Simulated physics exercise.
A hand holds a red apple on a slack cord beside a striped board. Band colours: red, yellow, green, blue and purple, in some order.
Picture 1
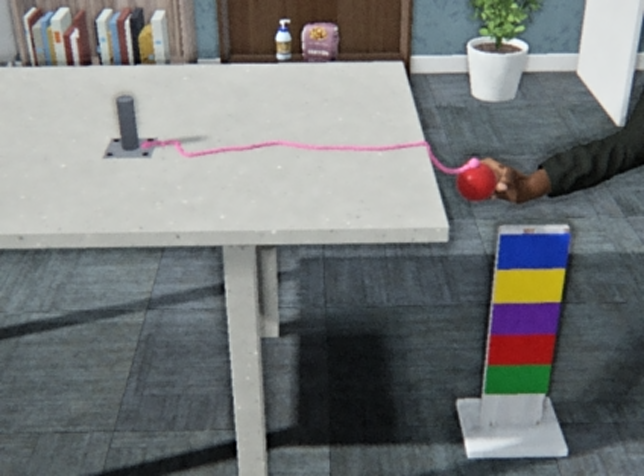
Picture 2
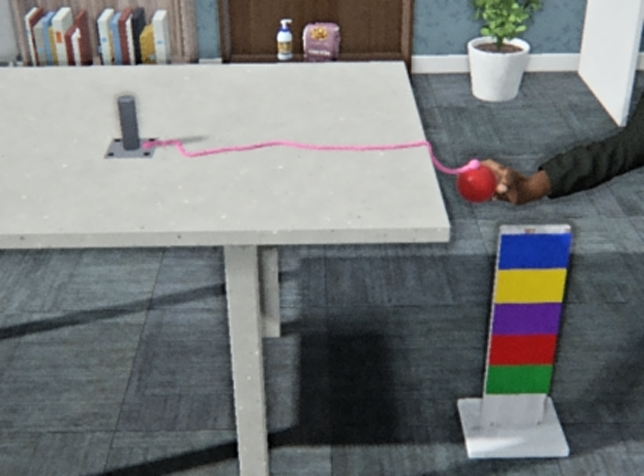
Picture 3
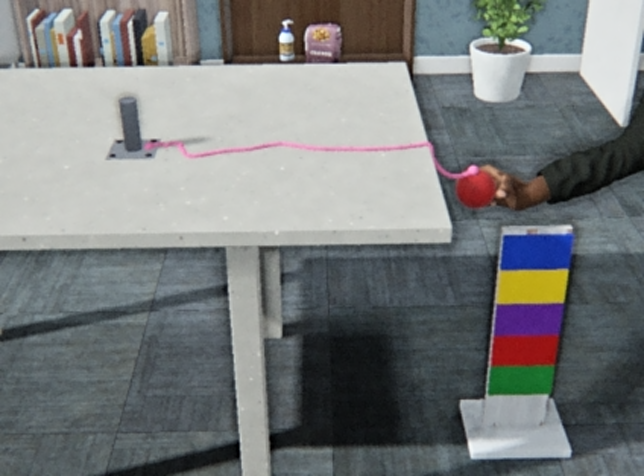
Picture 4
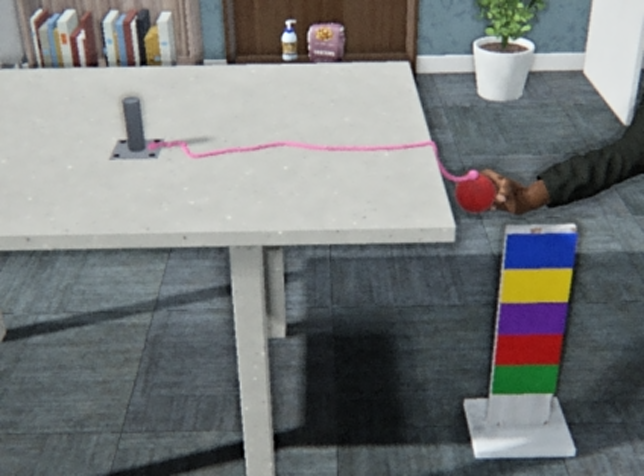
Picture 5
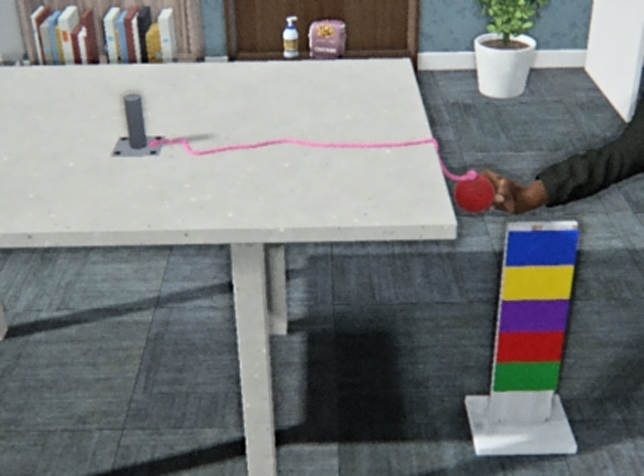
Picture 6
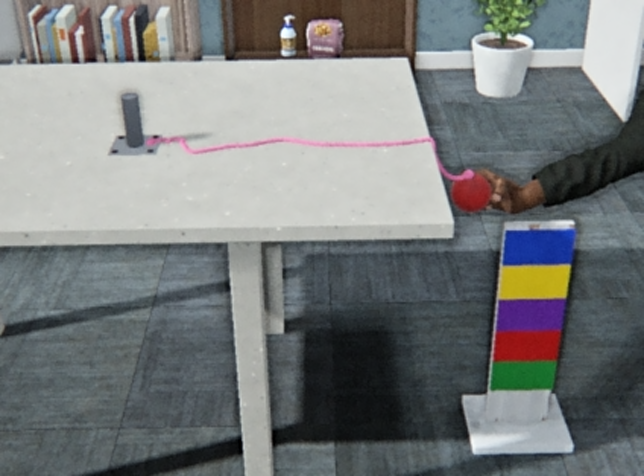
Only the camera moves, drifting very slightly, while a dark-sleeved hand at the right holds a red apple almost still just past the table's edge. The view looks down from the front on a pale table in a grey-carpeted room, with books and a potted plant behind. A slack pink cord runs from a grey post to the apple, above a board striped blue, yellow, purple, red and green.
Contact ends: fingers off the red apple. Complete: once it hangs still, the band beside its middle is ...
... Blue.
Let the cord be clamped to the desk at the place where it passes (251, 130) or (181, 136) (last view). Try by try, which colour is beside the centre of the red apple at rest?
In order: Blue; blue.
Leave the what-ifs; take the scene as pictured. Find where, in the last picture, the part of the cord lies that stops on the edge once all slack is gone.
That spot lies near (397, 144).
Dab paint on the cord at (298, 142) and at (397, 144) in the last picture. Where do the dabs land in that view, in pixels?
First one: (333, 138); second one: (430, 141).
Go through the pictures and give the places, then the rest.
Red apple (477, 182); blue (534, 253); yellow (529, 287); purple (525, 320); red (521, 351); green (518, 381), in the first picture.
Red apple (477, 184); cord through (175, 143) (217, 151) (288, 144) (353, 148) (425, 146), in the second picture.
Red apple (476, 189), in the third picture.
Red apple (476, 194); cord through (180, 144) (222, 152) (293, 145) (358, 149) (430, 146), in the fourth picture.
Red apple (475, 193), in the fifth picture.
Red apple (471, 193); cord through (179, 140) (220, 148) (292, 141) (357, 145) (428, 143), in the sixth picture.
A little later, apple near (464, 247); level with blue.
Next, apple near (405, 248); level with blue.
Later still, apple near (434, 250); level with blue.
When it is over, apple near (424, 250); level with blue. Its centre hangs level with the blue band.
